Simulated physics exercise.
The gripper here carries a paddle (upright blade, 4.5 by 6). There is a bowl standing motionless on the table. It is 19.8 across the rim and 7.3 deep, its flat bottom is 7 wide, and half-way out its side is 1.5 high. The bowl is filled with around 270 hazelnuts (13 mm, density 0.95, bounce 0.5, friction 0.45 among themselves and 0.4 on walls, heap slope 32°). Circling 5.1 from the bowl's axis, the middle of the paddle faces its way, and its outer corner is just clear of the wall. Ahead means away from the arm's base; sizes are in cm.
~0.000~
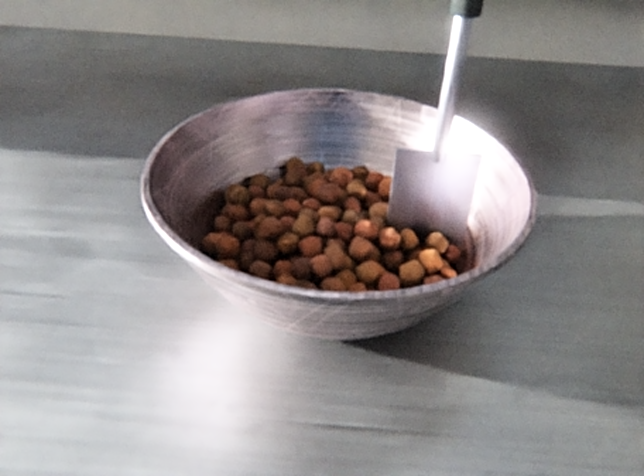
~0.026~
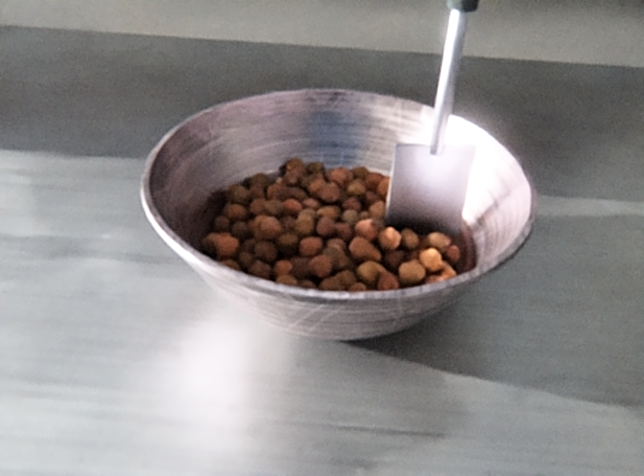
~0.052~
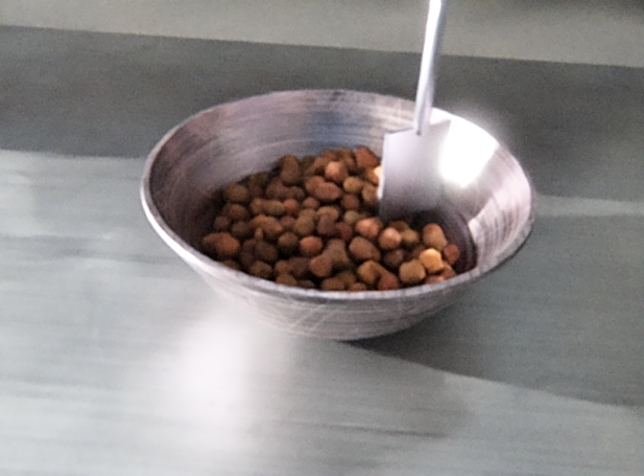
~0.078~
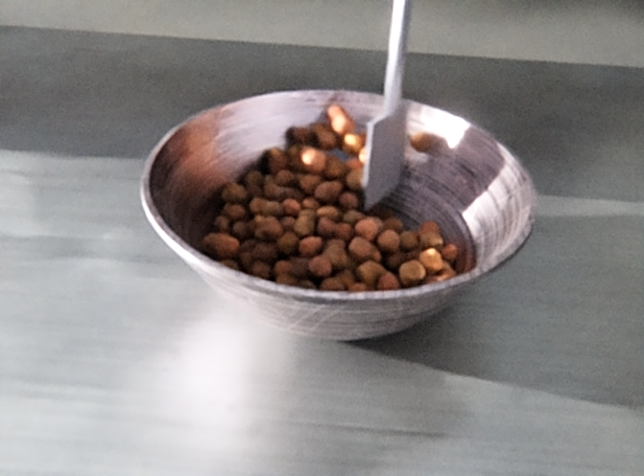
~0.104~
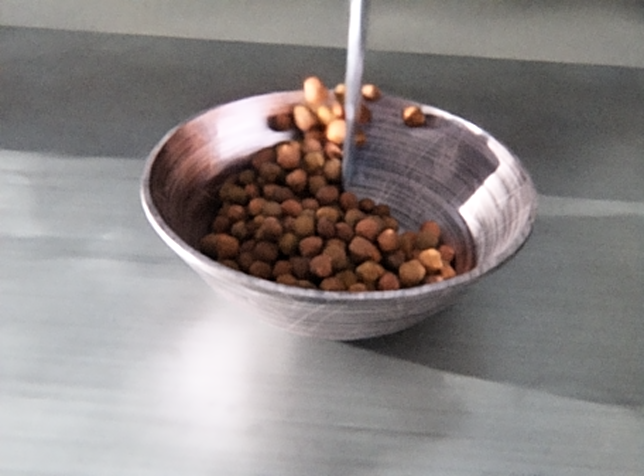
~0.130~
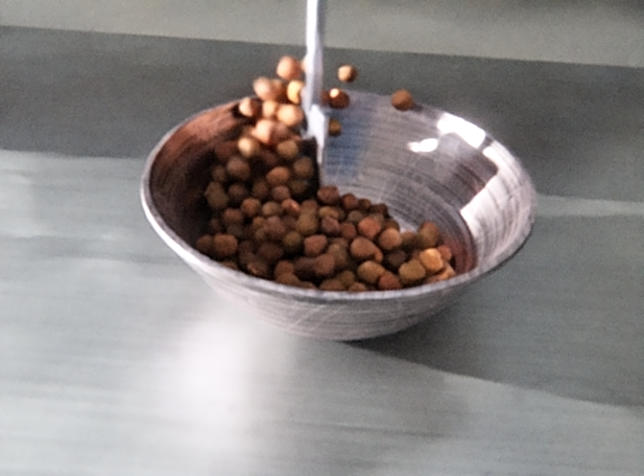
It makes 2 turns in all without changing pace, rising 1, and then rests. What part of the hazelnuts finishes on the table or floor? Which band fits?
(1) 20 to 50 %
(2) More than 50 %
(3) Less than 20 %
20 to 50 % (1).
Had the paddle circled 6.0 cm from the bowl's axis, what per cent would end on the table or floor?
It would be near 5 per cent.
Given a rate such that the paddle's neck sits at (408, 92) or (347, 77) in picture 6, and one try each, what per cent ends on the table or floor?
About 5 % for one try and about 25 % for the other, in order.
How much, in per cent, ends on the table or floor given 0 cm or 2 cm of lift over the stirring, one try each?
I'd reckon around 35 and 25 per cent.
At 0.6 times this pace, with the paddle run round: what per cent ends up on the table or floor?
That gives about 15 percent.
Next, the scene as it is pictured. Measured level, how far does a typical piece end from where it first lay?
About 11 centimetres.
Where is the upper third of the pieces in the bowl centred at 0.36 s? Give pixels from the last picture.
The top third is centred near (457, 200) in the last picture.
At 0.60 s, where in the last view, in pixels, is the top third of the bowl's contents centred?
Around (261, 222).
After 0.36 s, 346° round, highest piece 12 above the table; 212 in the bowl, 18 on the table or floor, 39 in flight or on the tool.
After 0.60 s, 222° round, highest piece 10 above the table; 172 in the bowl, 81 on the table or floor, 16 in flight or on the tool.
After 0.91 s, 0° round, highest piece 4 above the table; 169 in the bowl, 100 on the table or floor.
After 1.61 s, 0° round, highest piece 4 above the table; 169 in the bowl, 100 on the table or floor.
In the end, 169 in the bowl, 100 on the table or floor. That is 37 % on the table or floor.
